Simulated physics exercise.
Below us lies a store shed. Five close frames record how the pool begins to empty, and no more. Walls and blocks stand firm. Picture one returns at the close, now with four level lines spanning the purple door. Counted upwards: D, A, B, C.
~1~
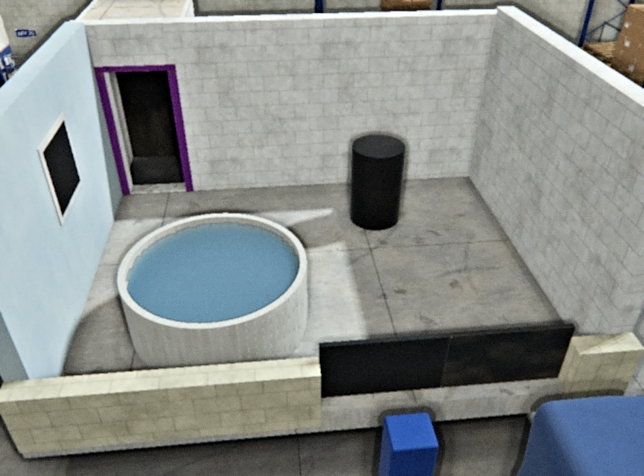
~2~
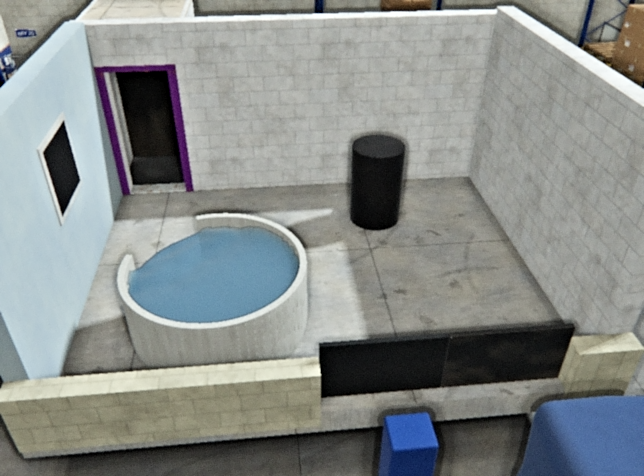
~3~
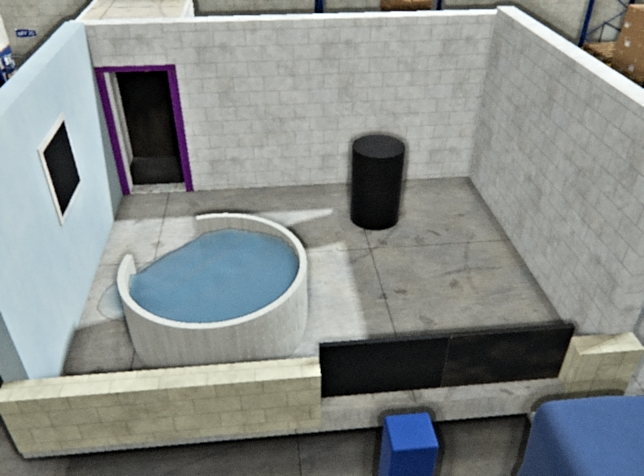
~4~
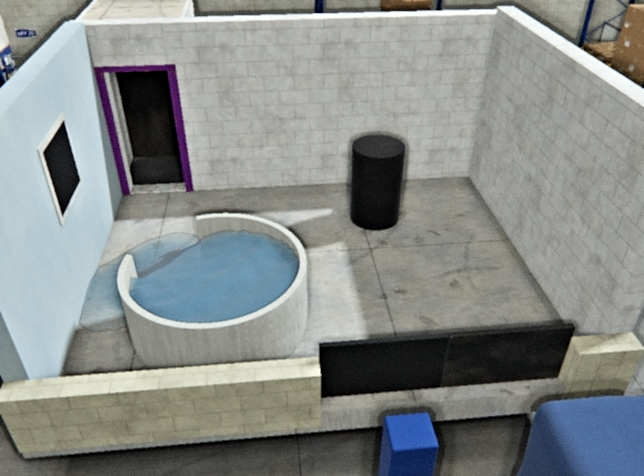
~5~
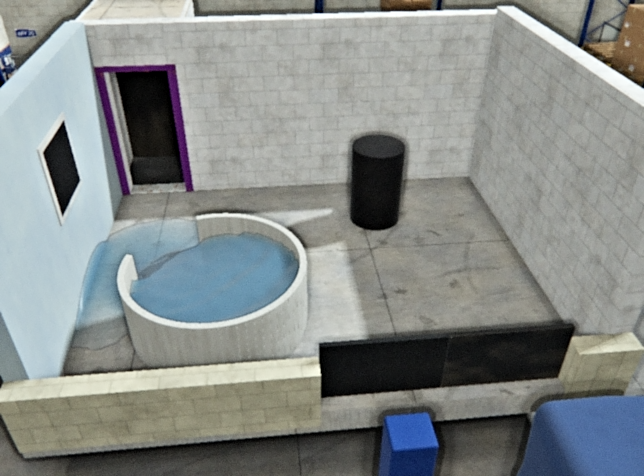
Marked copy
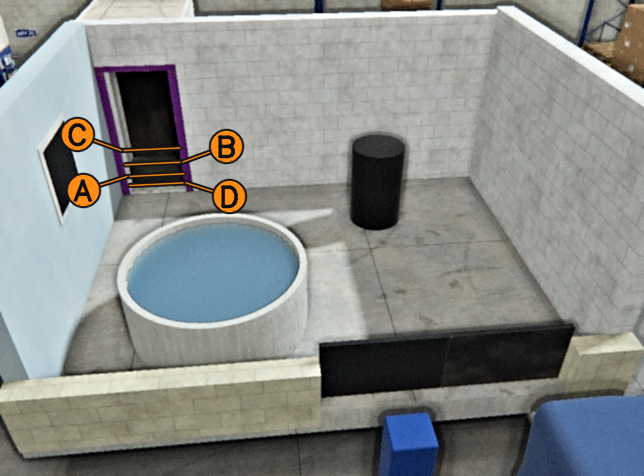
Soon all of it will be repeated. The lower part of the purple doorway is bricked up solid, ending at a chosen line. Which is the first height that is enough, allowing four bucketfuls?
The answer is height B.
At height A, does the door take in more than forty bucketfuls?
No.
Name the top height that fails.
That would be A.
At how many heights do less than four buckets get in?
Two of them.
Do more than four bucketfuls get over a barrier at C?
No, not at all.
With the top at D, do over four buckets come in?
Yes, it does.
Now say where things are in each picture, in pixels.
Water in the pool at rest, its middle at (215, 269); foot of the purple doorway at (159, 192); shut gate at (446, 343), in the first frame.
Water covers 1 % of the ground, its front hidden from here, in the second frame.
In the third frame, 4 % of the ground under water, visible out to (105, 305).
In the fourth frame, 8 % of the ground under water, visible out to (89, 305).
In the fifth frame, 13 % of the ground under water, visible out to (133, 227).
In orange, A at (155, 175); B at (153, 163); C at (151, 149); D at (157, 184); from the bottom up D, A, B, C.
If A is chosen, about 14 bucketfuls get in.
If B is chosen, a bucket or two gets in.
If C is chosen, nothing gets over.
If D is chosen, dozens of bucketfuls pour in.
